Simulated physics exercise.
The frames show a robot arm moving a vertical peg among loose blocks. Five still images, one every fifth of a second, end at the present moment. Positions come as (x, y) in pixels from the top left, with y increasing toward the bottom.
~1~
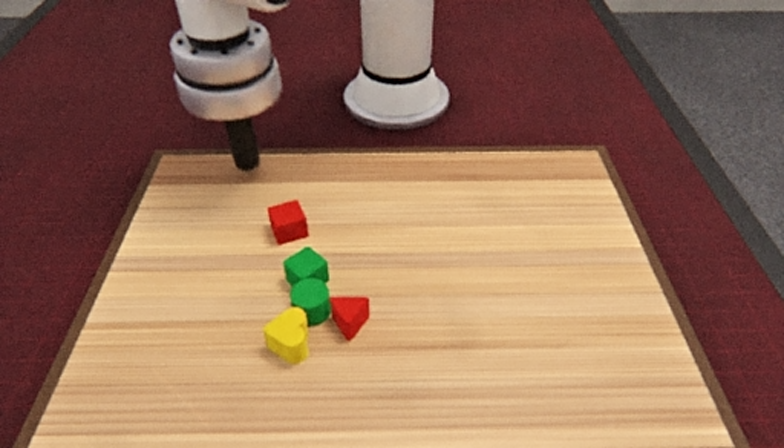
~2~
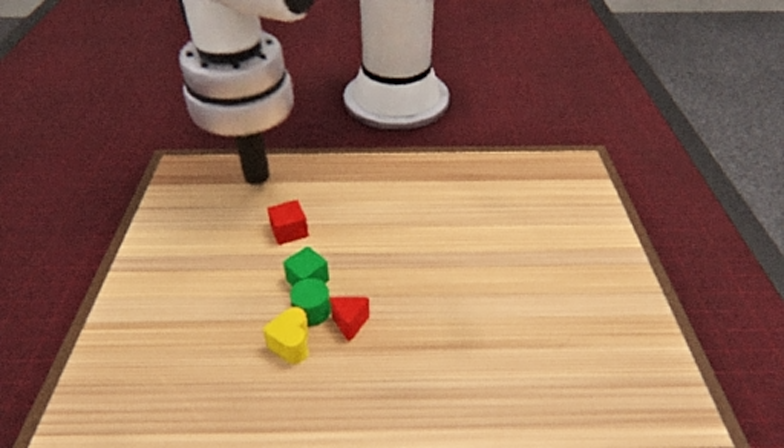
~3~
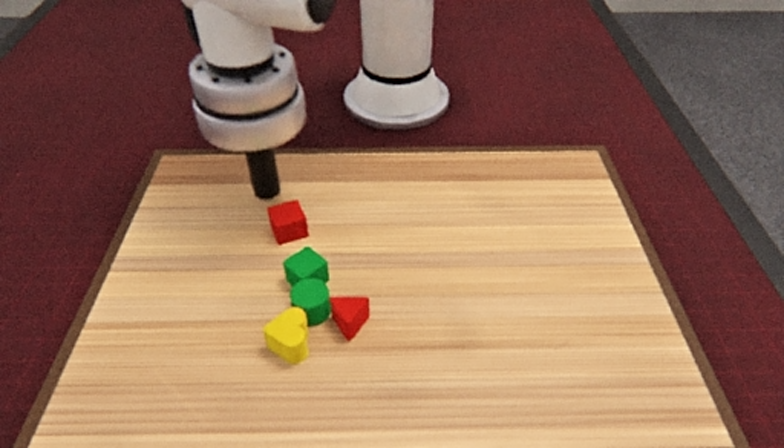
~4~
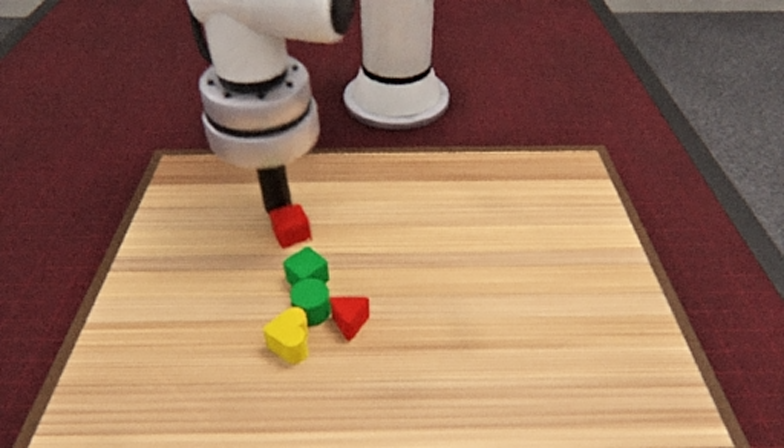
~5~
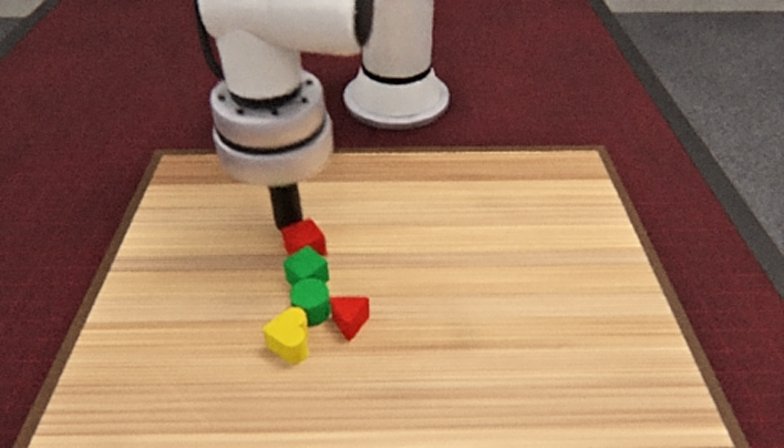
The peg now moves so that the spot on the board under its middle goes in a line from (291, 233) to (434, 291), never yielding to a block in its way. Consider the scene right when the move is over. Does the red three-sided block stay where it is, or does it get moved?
That one stays where it is.
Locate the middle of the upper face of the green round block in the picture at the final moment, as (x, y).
The centre of its top face lies at (306, 311).
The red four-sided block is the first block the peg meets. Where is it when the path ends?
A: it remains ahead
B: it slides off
B: It slides off.
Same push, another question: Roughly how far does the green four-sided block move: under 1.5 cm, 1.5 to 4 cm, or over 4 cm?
My answer is that it shifts 1.5 to 4 cm.
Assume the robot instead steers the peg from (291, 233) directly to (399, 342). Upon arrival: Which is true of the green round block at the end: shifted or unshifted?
By the end it has moved.
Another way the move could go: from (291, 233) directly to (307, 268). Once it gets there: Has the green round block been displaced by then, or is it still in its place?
At the end of the path, the green round block has moved off its old spot.
On the path given first. One third of the way, peg (335, 242); red four-sided block (346, 254), turned 15° clockwise; green four-sided block (319, 279), turned 80° clockwise; green round block (307, 310).
Two thirds of the way, peg (383, 261); red four-sided block (367, 274), turned 55° clockwise; green four-sided block (320, 279), turned 85° clockwise; green round block (306, 311).
At the end, peg (435, 282); red four-sided block (367, 275), turned 55° clockwise; green four-sided block (320, 279), turned 85° clockwise; green round block (306, 311); red three-sided block not moved.
